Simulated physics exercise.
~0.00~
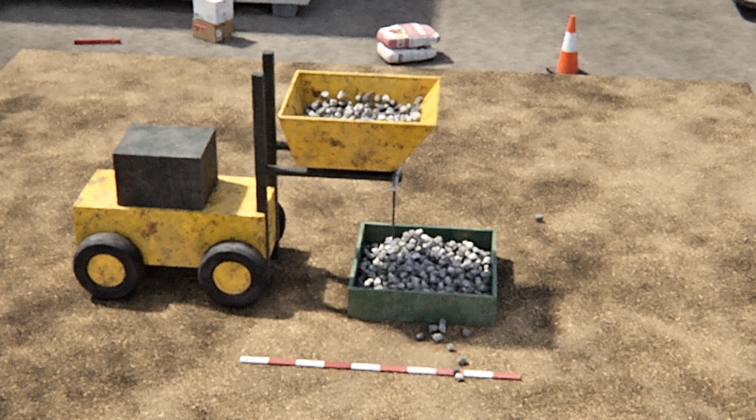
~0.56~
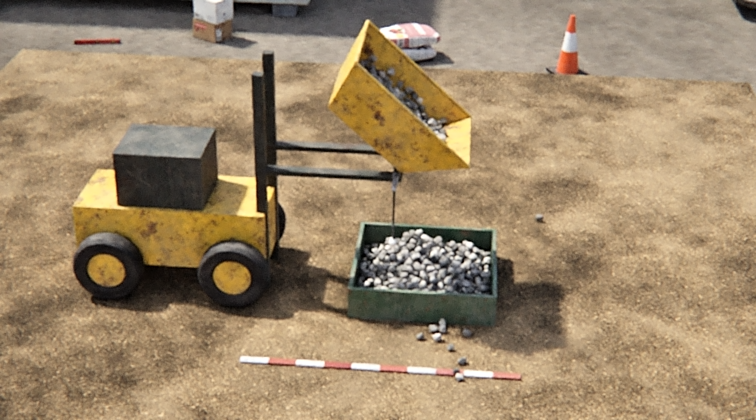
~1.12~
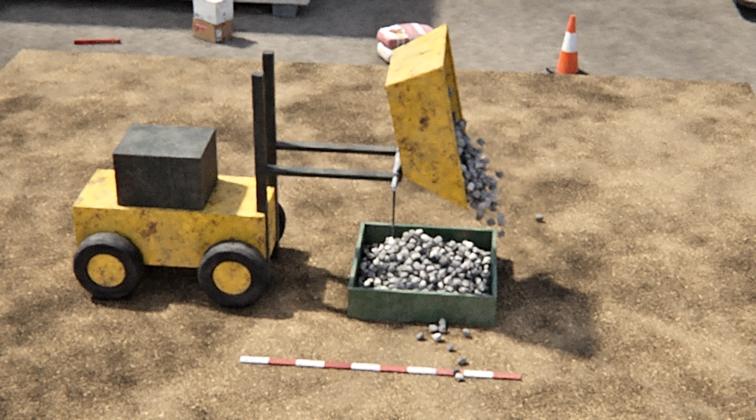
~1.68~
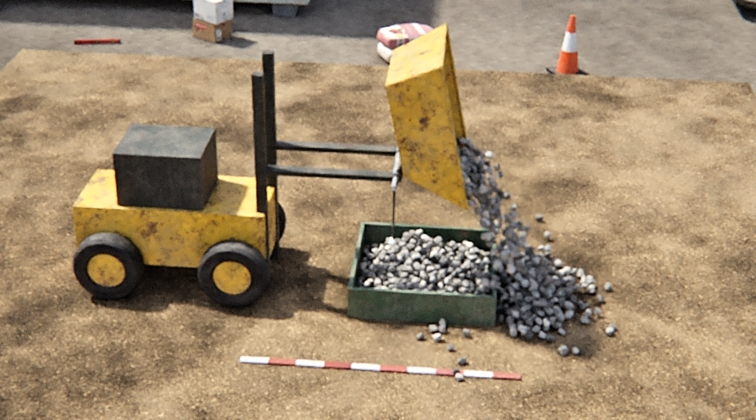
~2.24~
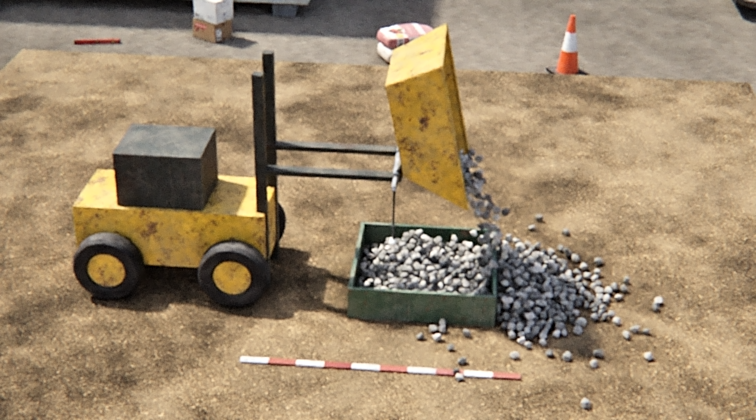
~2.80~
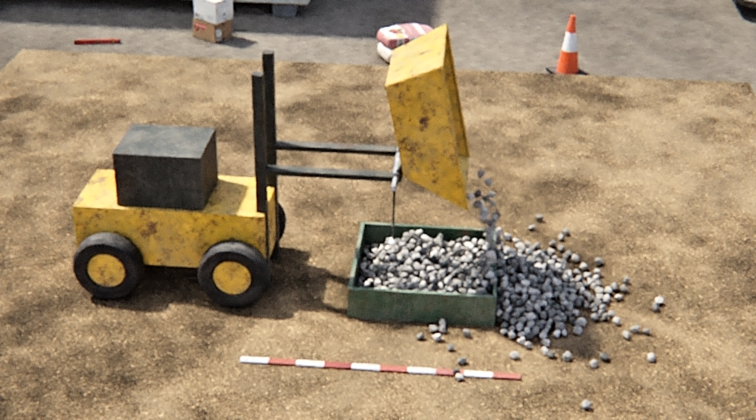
A yellow fork truck with a black cab stands at left on brown dirt, seen from above in a fixed view, holding a rusty yellow skip of grey stones over a green bin already heaped with similar stones. A red and white staff lies in front, and an orange cone stands behind. The skip tips steeply to the right, and stones begin sliding off its lower edge. They pour down mostly past the bin's right side, piling against it and scattering outward. The stream thins, leaving a broad heap on the dirt beside the still-full bin, the skip still tilted.
